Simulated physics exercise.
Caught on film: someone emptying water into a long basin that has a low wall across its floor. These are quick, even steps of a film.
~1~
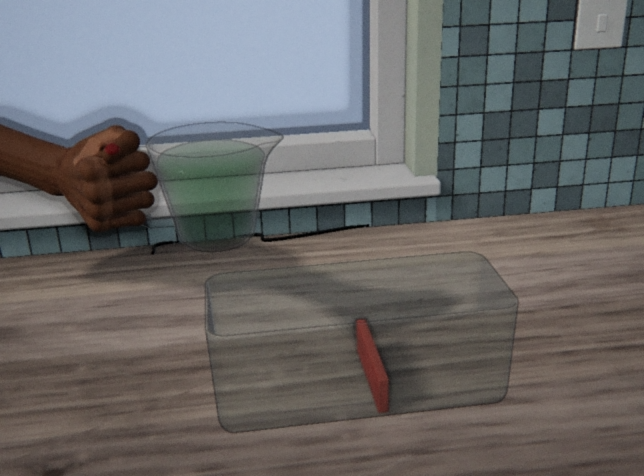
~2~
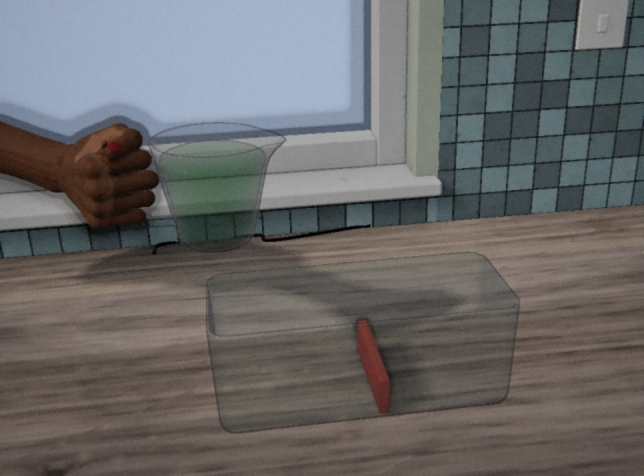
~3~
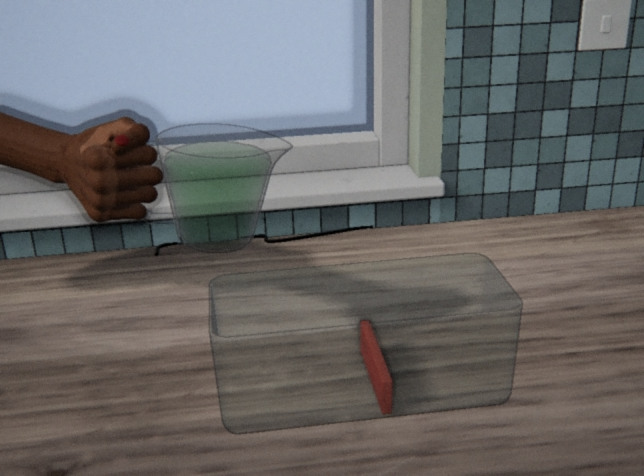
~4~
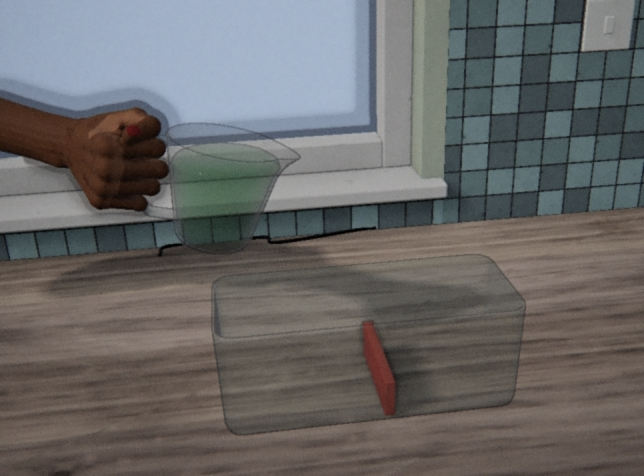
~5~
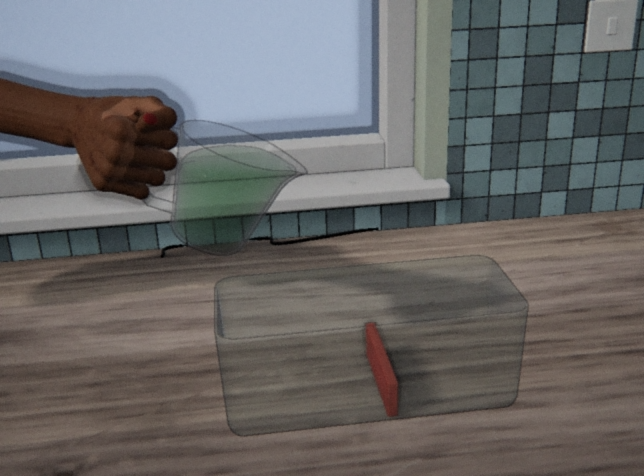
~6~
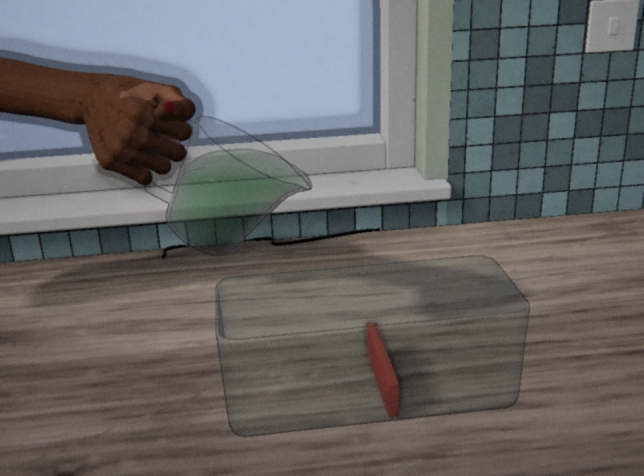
A hand tilting a clear beaker of green-tinted water rightward, slowly then more steeply, above a long transparent basin with a red divider.
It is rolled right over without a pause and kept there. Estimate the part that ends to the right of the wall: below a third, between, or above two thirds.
In the end not even a third is right of the wall.
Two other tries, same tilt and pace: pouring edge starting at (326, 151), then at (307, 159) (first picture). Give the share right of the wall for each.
First some 35, then 20 per cent.
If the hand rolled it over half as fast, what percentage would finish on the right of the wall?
Roughly 15 in a hundred.
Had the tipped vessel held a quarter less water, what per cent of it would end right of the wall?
About 5 per cent.
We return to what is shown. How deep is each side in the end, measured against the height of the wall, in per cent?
Left: 50 %. Right: 10 %.
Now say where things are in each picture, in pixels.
The first picture shows tilt 0°; pouring edge (284, 135); surface from (156, 157) to (265, 150); the long basin's rim runs from (206, 306) to (500, 278); the wall's top is at (372, 349).
The second picture shows tilt 2°; pouring edge (286, 138); surface from (158, 156) to (267, 151).
The third picture shows tilt 6°; pouring edge (293, 145); surface from (163, 154) to (272, 154).
The fourth picture shows tilt 13°; pouring edge (301, 155); surface from (171, 156) to (281, 157).
The fifth picture shows tilt 23°; pouring edge (308, 170); surface from (179, 162) to (291, 162).
The sixth picture shows tilt 35°; pouring edge (312, 187); surface from (181, 173) to (297, 173); 2 per cent is over the edge.
A moment on, the tilt is 100° and 36 per cent is still to pour, 35 is left of the wall and 3 right of it.
Next, the tilt is 111° and 2 per cent is still to pour, 85 is left of the wall and 4 right of it.
Then the tilt is 111° and 0 per cent is still to pour, 87 is left of the wall and 8 right of it.
Later the tilt is 111° and 0 per cent is still to pour, 87 is left of the wall and 9 right of it.
At rest 87 per cent lies left of the wall, 9 right of it and 4 outside.
